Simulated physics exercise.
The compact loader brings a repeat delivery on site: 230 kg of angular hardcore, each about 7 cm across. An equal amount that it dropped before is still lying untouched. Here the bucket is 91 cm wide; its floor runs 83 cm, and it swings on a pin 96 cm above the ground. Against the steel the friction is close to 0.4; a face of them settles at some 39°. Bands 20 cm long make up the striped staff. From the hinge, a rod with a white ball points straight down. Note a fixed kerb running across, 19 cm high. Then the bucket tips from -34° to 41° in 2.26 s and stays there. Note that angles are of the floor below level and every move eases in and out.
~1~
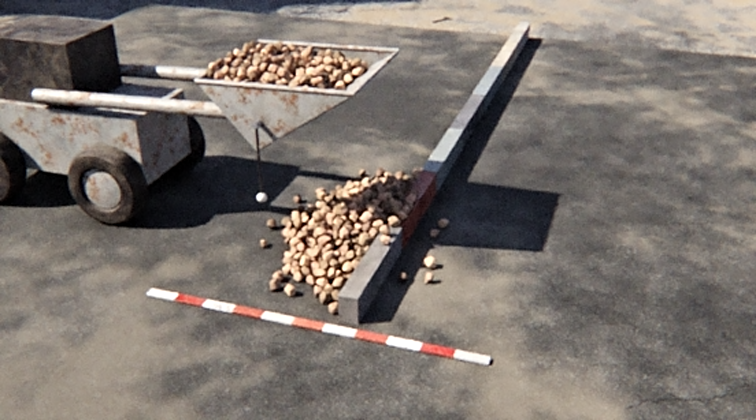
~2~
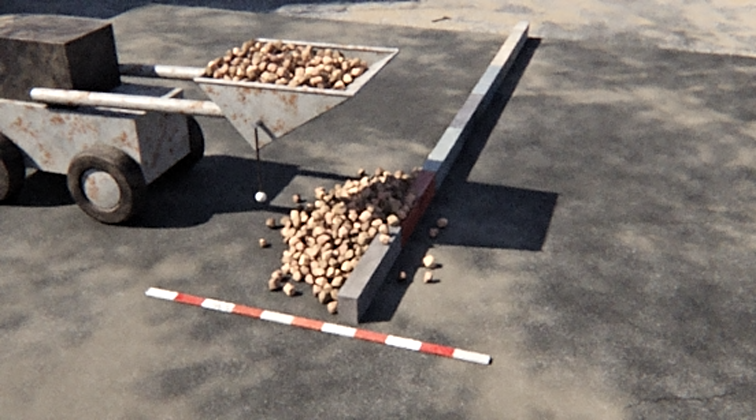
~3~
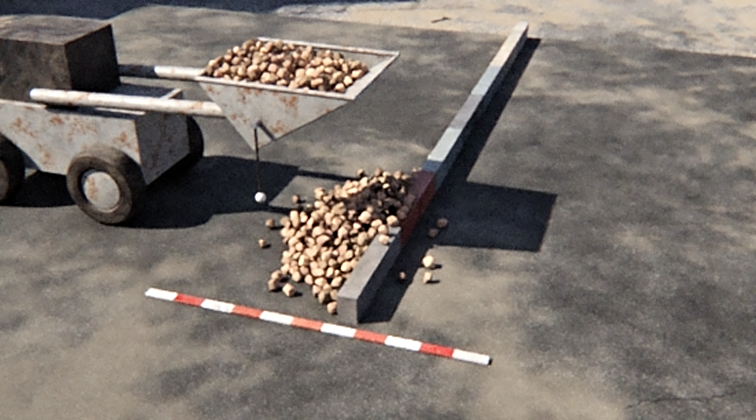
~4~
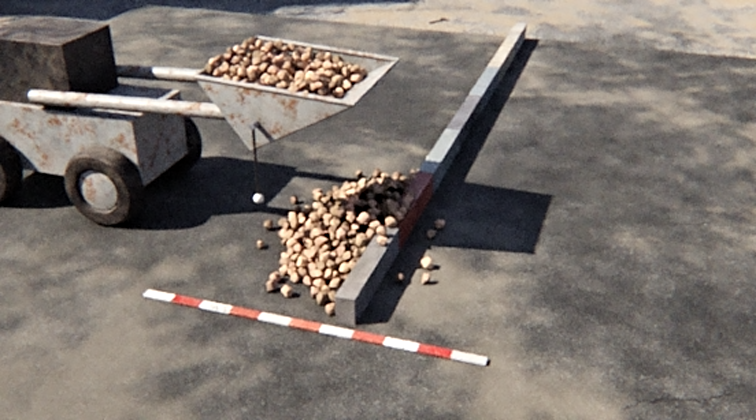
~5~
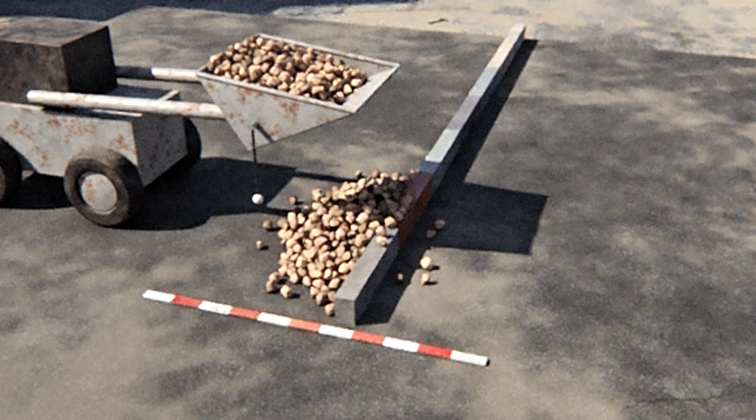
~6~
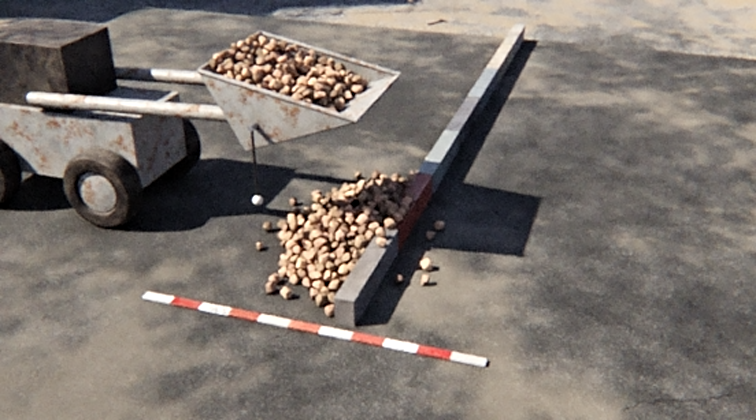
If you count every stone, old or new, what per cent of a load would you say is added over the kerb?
I would say about 21 per cent.
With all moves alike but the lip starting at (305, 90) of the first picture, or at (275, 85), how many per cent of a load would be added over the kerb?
First place: Roughly 0 %; second place: Roughly 0 %.
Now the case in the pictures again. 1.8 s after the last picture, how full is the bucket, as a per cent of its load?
Close to 30 per cent of the load.
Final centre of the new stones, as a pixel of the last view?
Their centre rests close to (374, 212).
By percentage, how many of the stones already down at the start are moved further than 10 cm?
Some 0 percent, give or take.
Then, 1.1 s after the last picture the floor is at 29°; in per cent of one load, 99 in the bucket, 100 on this side of the kerb, 1 over the kerb; the foremost stones are at (416, 239).
Then, 1.8 s after the last picture the floor is at 41°; in per cent of one load, 32 in the bucket, 158 on this side of the kerb, 10 over the kerb; the foremost stones are at (448, 248).
Then, 2.1 s after the last picture the floor is at 41°; in per cent of one load, 17 in the bucket, 164 on this side of the kerb, 19 over the kerb; the foremost stones are at (477, 258).
Then, 4.6 s after the last picture the floor is at 41°; in per cent of one load, 12 in the bucket, 165 on this side of the kerb, 22 over the kerb; the foremost stones are at (478, 266). Net gain over the kerb, 21.
